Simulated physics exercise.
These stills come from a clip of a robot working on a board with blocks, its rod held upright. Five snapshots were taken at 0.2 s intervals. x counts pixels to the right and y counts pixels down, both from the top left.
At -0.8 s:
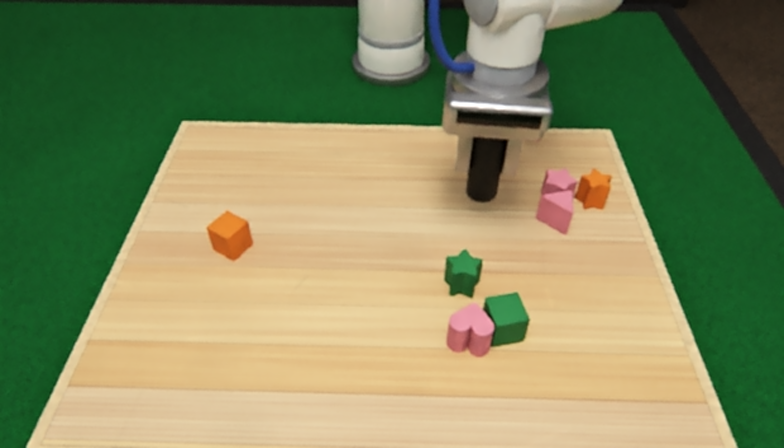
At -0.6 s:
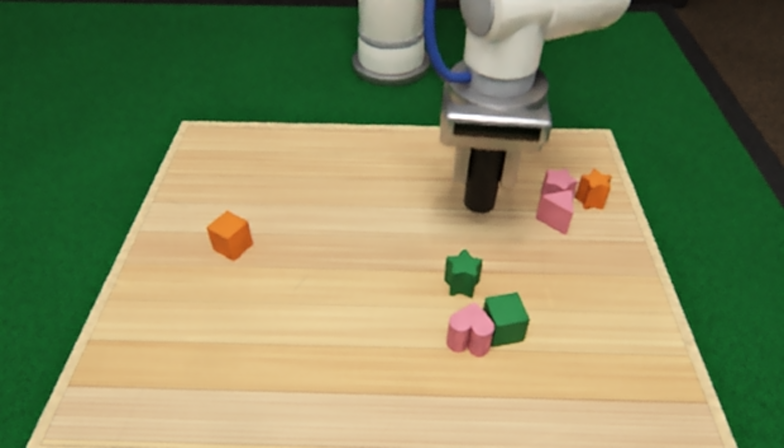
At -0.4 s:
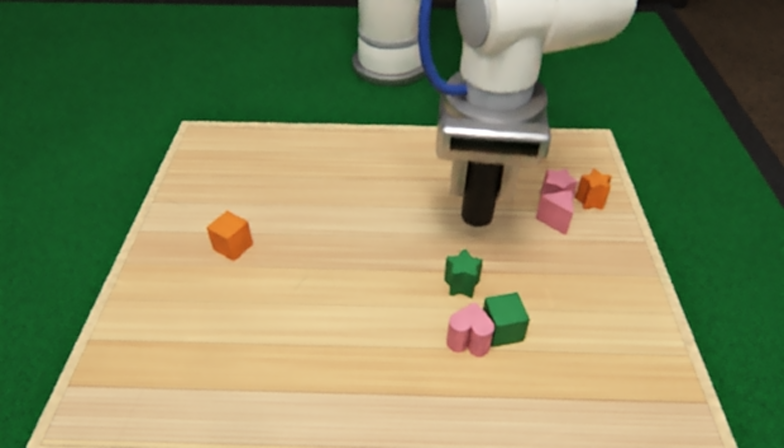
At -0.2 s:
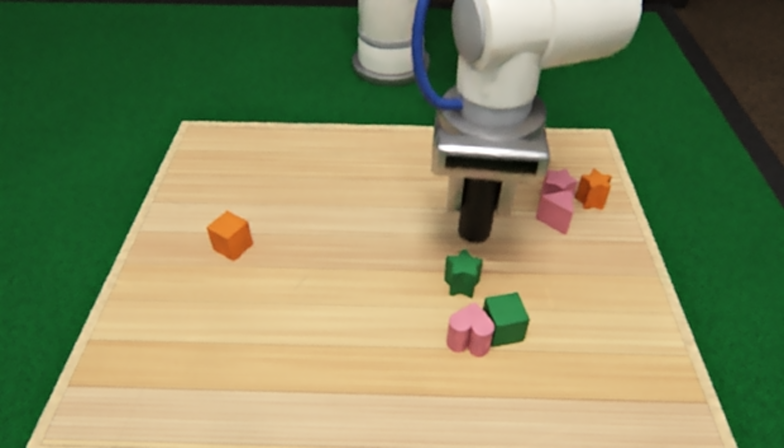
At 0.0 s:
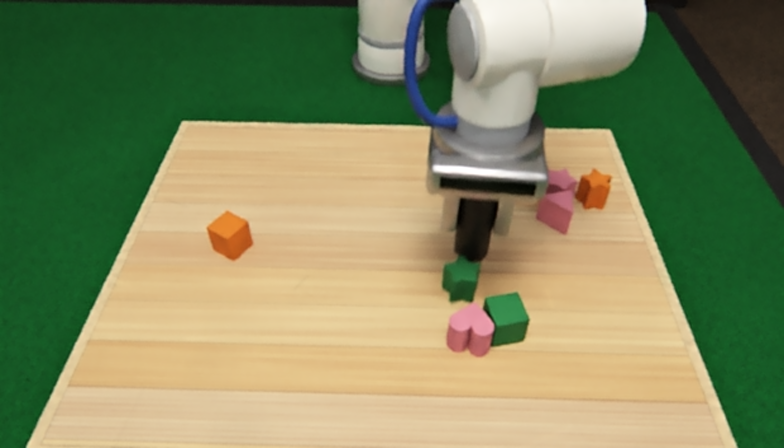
On a wooden board, a robot arm moving its black rod toward the viewer and nudging a green star block slightly.
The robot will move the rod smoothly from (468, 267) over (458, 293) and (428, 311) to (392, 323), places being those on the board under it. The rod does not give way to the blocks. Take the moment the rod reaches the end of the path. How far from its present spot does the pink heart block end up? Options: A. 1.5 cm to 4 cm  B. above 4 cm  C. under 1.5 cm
I'll go with C - under 1.5 cm.
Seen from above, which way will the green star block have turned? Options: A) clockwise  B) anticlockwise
B: Anticlockwise.
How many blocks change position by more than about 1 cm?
When the path ends, I think you'll find one block out of place by more than 1 cm.
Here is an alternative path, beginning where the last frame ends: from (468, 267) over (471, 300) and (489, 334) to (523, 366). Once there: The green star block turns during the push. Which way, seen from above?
Looking down, my answer is that the green star block rotates clockwise.
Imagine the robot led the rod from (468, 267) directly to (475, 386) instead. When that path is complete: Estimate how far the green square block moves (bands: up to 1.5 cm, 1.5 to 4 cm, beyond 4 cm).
Result: 1.5-4 cm.
On the path given first. One third of the way, rod (459, 278); green star block (451, 295), turned 15° anticlockwise.
Two thirds of the way, rod (429, 295); green star block (429, 315), turned 30° anticlockwise; pink heart block (474, 324).
At the end, rod (393, 306); green star block (421, 321), turned 70° anticlockwise; pink heart block (474, 324); green square block in place.
